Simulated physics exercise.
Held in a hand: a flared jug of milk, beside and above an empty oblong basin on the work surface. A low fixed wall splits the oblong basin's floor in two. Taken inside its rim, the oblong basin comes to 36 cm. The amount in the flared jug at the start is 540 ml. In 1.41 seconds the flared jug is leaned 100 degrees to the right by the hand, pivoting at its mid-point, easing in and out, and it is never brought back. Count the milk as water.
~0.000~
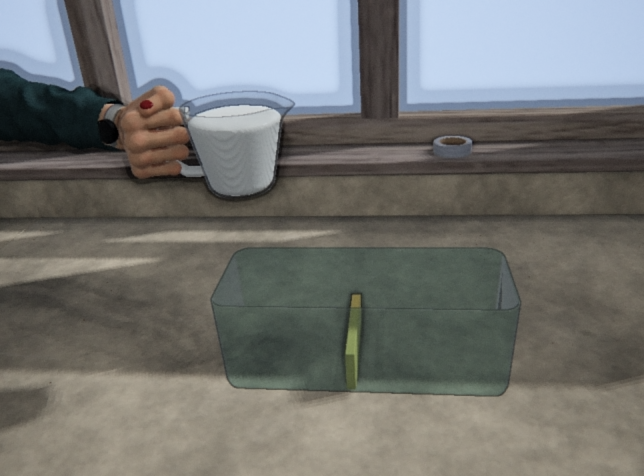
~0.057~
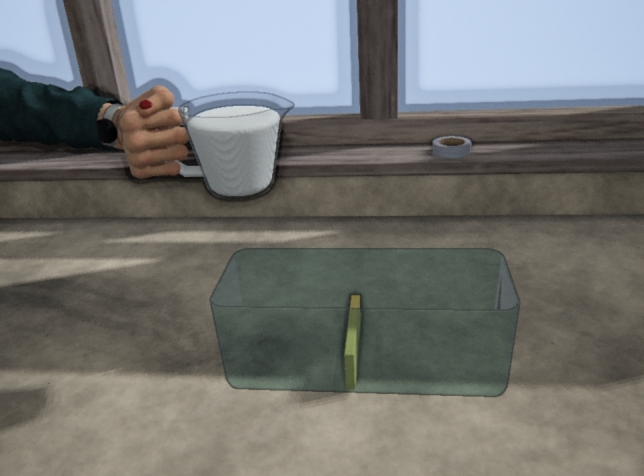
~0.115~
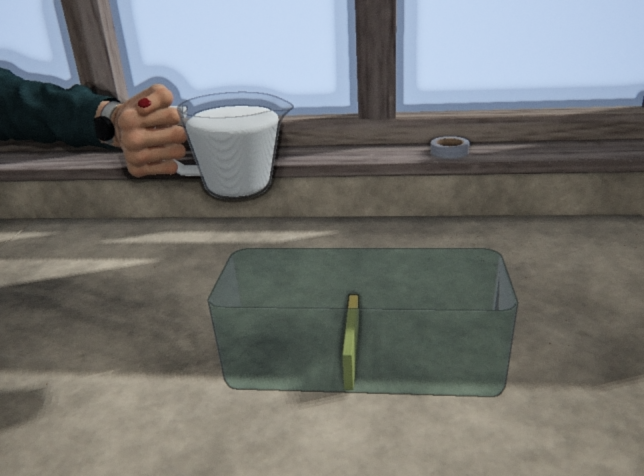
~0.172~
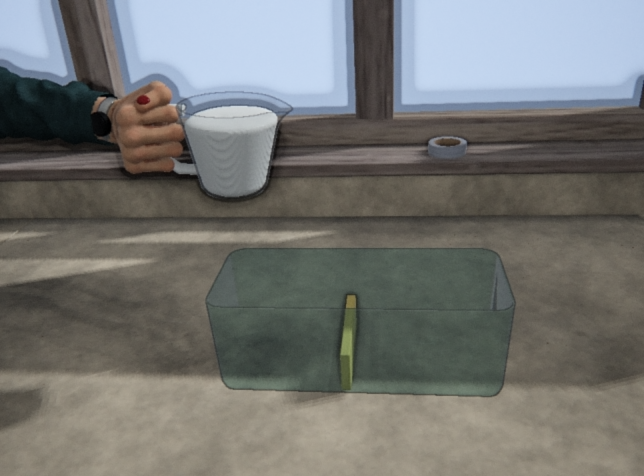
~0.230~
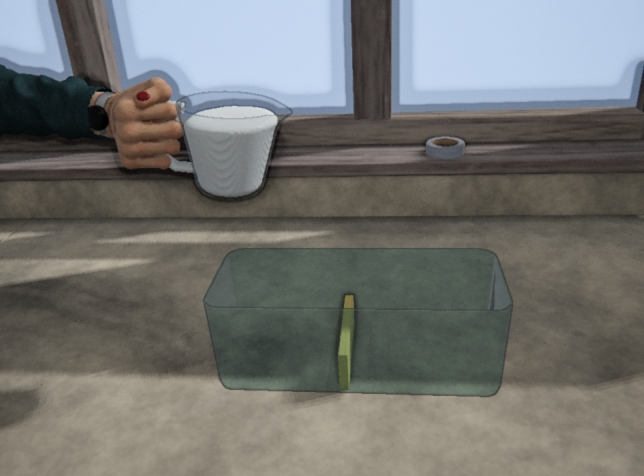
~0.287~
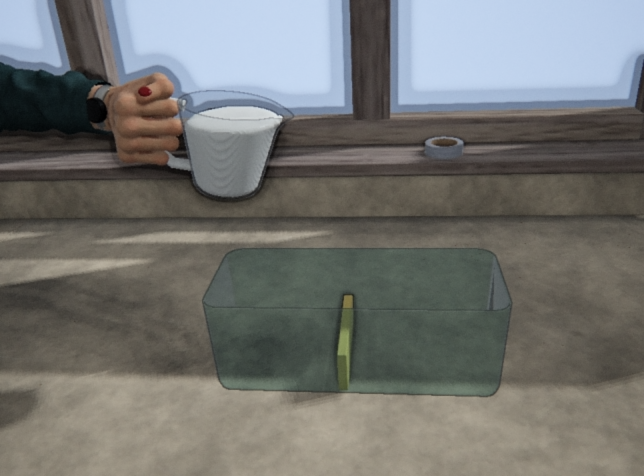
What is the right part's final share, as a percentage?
About 76 per cent.
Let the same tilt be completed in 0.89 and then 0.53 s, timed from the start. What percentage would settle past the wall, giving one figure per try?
Respectively 70 and 60 %.
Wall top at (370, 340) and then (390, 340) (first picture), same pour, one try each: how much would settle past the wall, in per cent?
The first gives near 55 per cent and the second near 15 per cent.
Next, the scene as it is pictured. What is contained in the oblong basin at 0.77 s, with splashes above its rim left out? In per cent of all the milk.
Close to 8 in a hundred.
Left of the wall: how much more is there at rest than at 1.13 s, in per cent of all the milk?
That is roughly 18 in a hundred of the whole.
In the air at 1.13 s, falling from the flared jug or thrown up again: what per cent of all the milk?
Near 18 percent.
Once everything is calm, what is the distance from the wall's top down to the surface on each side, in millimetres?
Looks like roughly 50 mm on the left and roughly 40 mm on the right.
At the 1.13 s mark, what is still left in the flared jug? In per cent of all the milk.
I reckon near 16 per cent still sits there.
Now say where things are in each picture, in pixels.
The first frame shows tilt 0°; pouring edge (295, 104); surface from (191, 117) to (282, 114); the oblong basin's rim runs from (224, 276) to (511, 278); the wall's top is at (353, 323).
The second frame shows tilt 0°; pouring edge (294, 104); surface from (190, 117) to (281, 115).
The third frame shows tilt 2°; pouring edge (294, 106); surface from (190, 117) to (279, 116).
The fourth frame shows tilt 4°; pouring edge (293, 108); surface from (187, 118) to (279, 117).
The fifth frame shows tilt 6°; pouring edge (293, 112); surface from (188, 117) to (279, 117).
The sixth frame shows tilt 10°; pouring edge (294, 116); surface from (188, 118) to (282, 118).
By 0.77 s the tilt is 58° and 72 per cent is still to pour, 1 is left of the wall and 7 right of it.
By 1.13 s the tilt is 91° and 17 per cent is still to pour, 4 is left of the wall and 61 right of it.
By 1.50 s the tilt is 100° and 0 per cent is still to pour, 21 is left of the wall and 76 right of it.
By 1.91 s the tilt is 100° and 0 per cent is still to pour, 22 is left of the wall and 77 right of it.
At rest 22 per cent lies left of the wall, 76 right of it and 2 outside.
